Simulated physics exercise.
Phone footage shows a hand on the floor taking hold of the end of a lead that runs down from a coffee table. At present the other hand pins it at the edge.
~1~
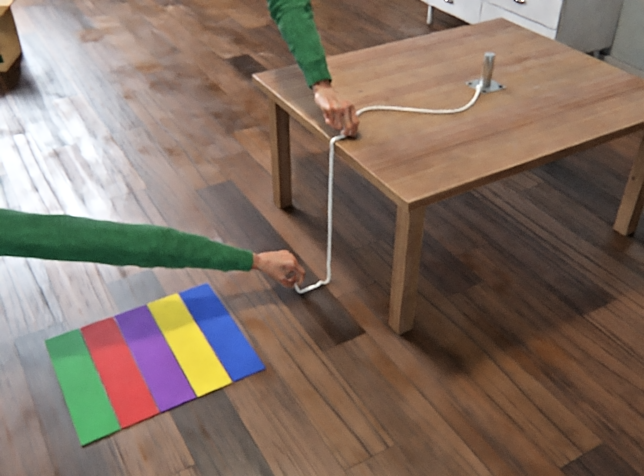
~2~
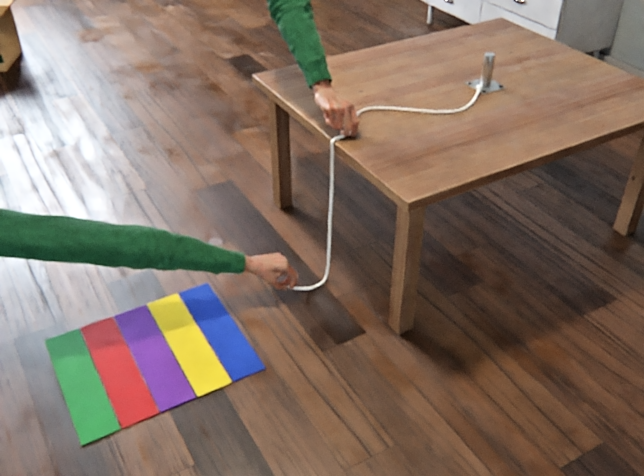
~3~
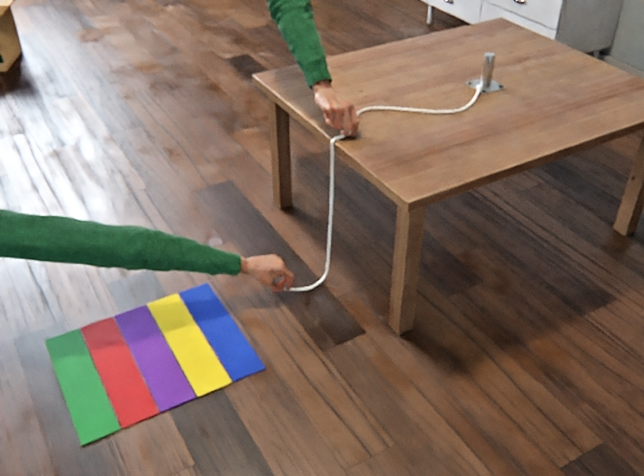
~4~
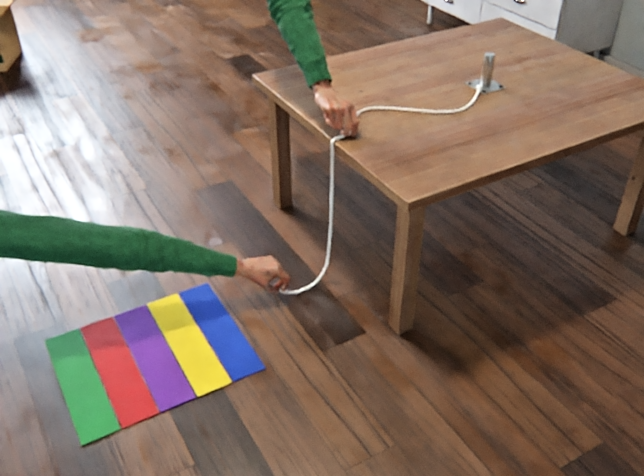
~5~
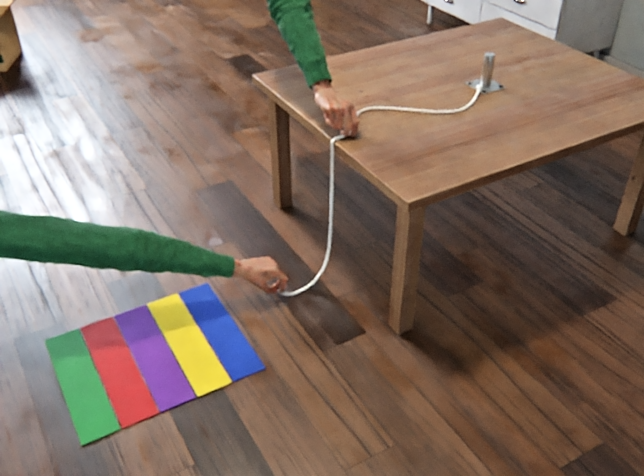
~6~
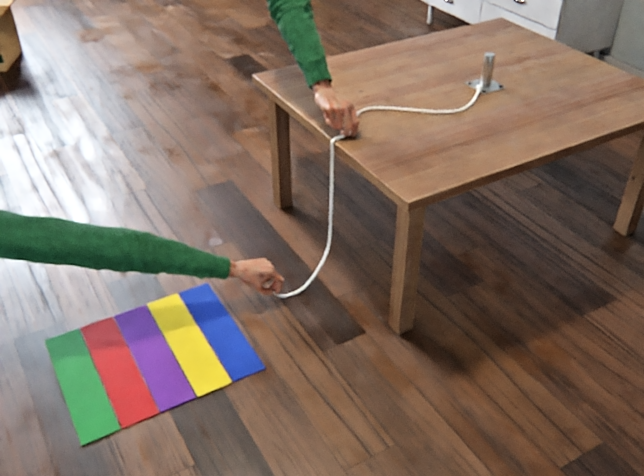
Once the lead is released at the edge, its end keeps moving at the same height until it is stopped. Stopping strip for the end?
Purple.
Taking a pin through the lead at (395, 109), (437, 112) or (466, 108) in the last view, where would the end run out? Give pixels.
First try (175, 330), second try (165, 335), third try (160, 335).
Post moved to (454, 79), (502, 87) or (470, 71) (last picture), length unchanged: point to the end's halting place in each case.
Try by try: (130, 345), (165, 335) and (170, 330).
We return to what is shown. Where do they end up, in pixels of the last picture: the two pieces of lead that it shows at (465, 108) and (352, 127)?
First: (438, 99). Second: (324, 143).
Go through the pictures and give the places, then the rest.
The first frame shows end (295, 284); blue (239, 357); yellow (205, 371); purple (169, 386); red (132, 401); green (93, 417).
The second frame shows end (288, 287); lead through (474, 100) (421, 111) (357, 115) (332, 151) (330, 213) (328, 267).
The third frame shows end (284, 288).
The fourth frame shows end (280, 290); lead through (474, 100) (421, 111) (357, 115) (332, 151) (331, 213) (325, 269).
The fifth frame shows end (278, 291).
The sixth frame shows end (274, 292); lead through (474, 100) (421, 111) (357, 115) (332, 151) (331, 213) (318, 270).
Early on, end near (213, 315); over blue.
Midway, end near (172, 330); over yellow.
At the end of the slack, end near (147, 340); over purple. It gets as far as the purple strip.
